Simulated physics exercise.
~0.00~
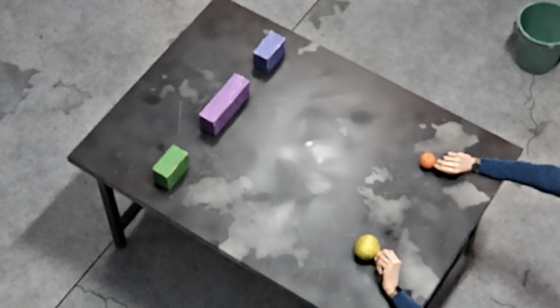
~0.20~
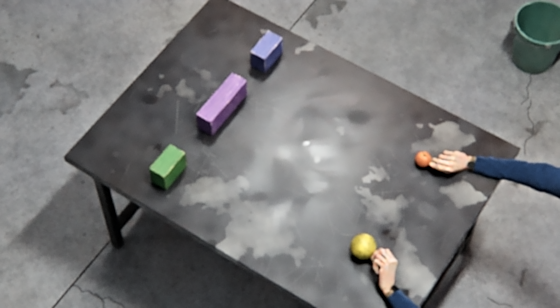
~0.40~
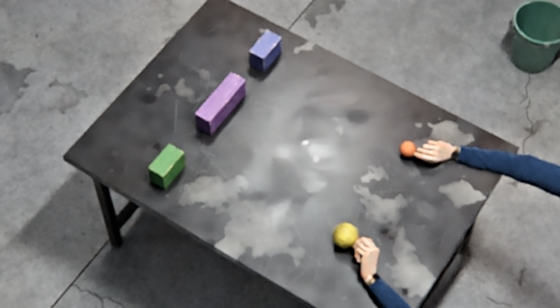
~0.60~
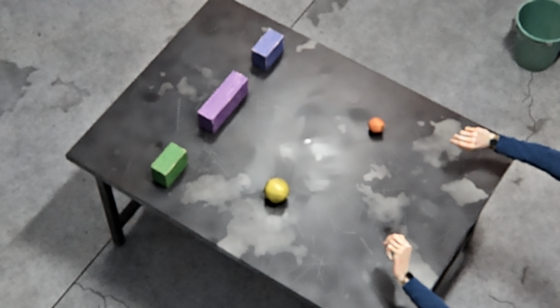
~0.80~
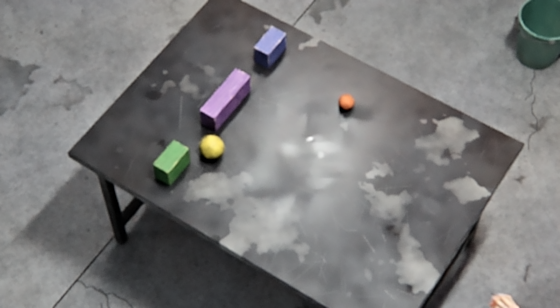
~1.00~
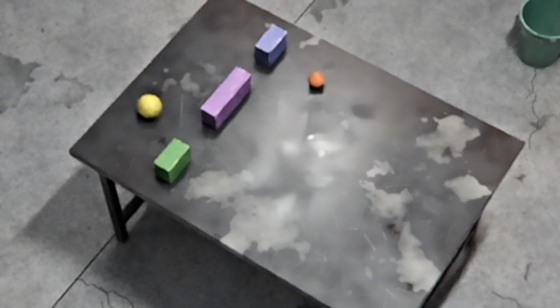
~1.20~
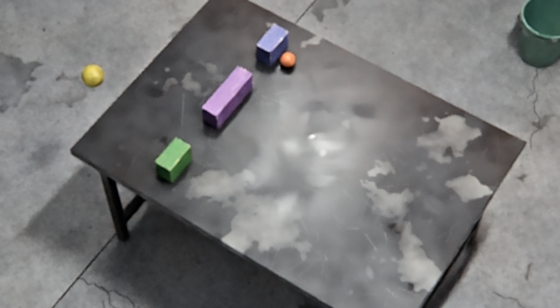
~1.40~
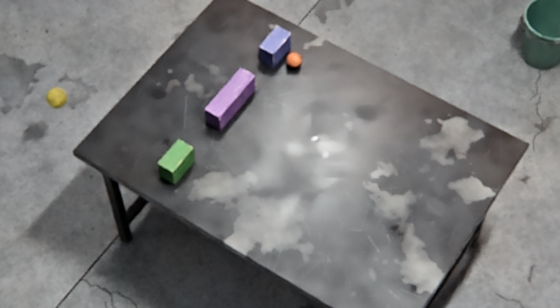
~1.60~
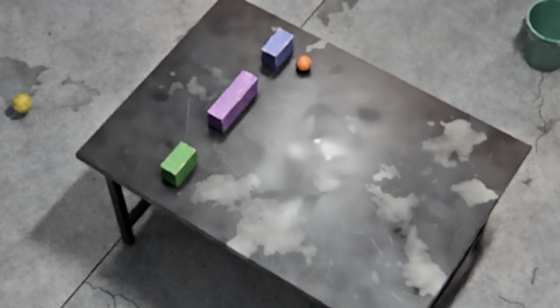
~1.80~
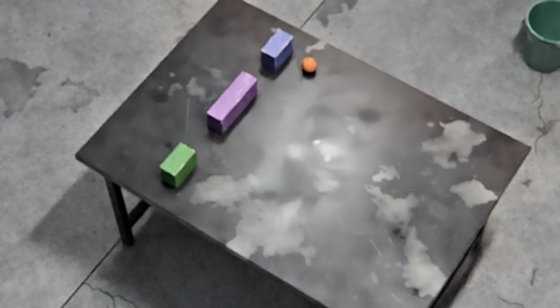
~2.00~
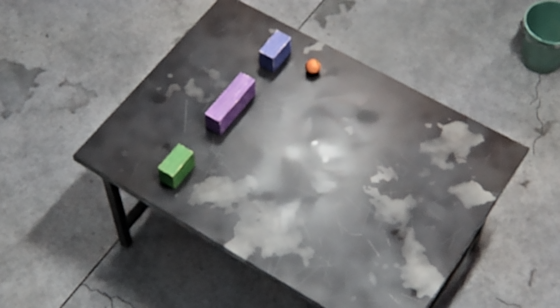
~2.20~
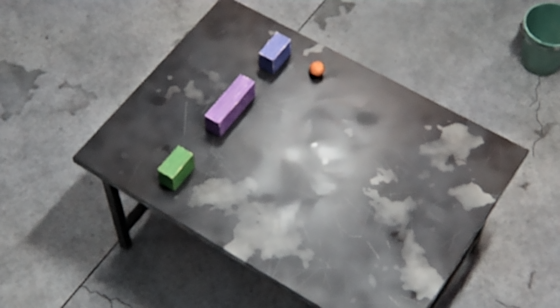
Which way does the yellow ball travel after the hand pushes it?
It travels to the left, passing between the green and purple blocks and going off the far edge of the table.
At the start, two hands rest by a yellow ball and a smaller, round orange object at the right side of a dark, patchy table, with green, purple and blue blocks standing toward the left. The hands push both objects toward the blocks, let go and draw back. The yellow ball rolls through the gap between the green and purple blocks, while the orange one heads for the blue block. The yellow ball drops off the table's far edge and travels over the concrete floor until it is out of view. The orange one hits the blue block, rolls back a little to the right and ends up on the table close by.
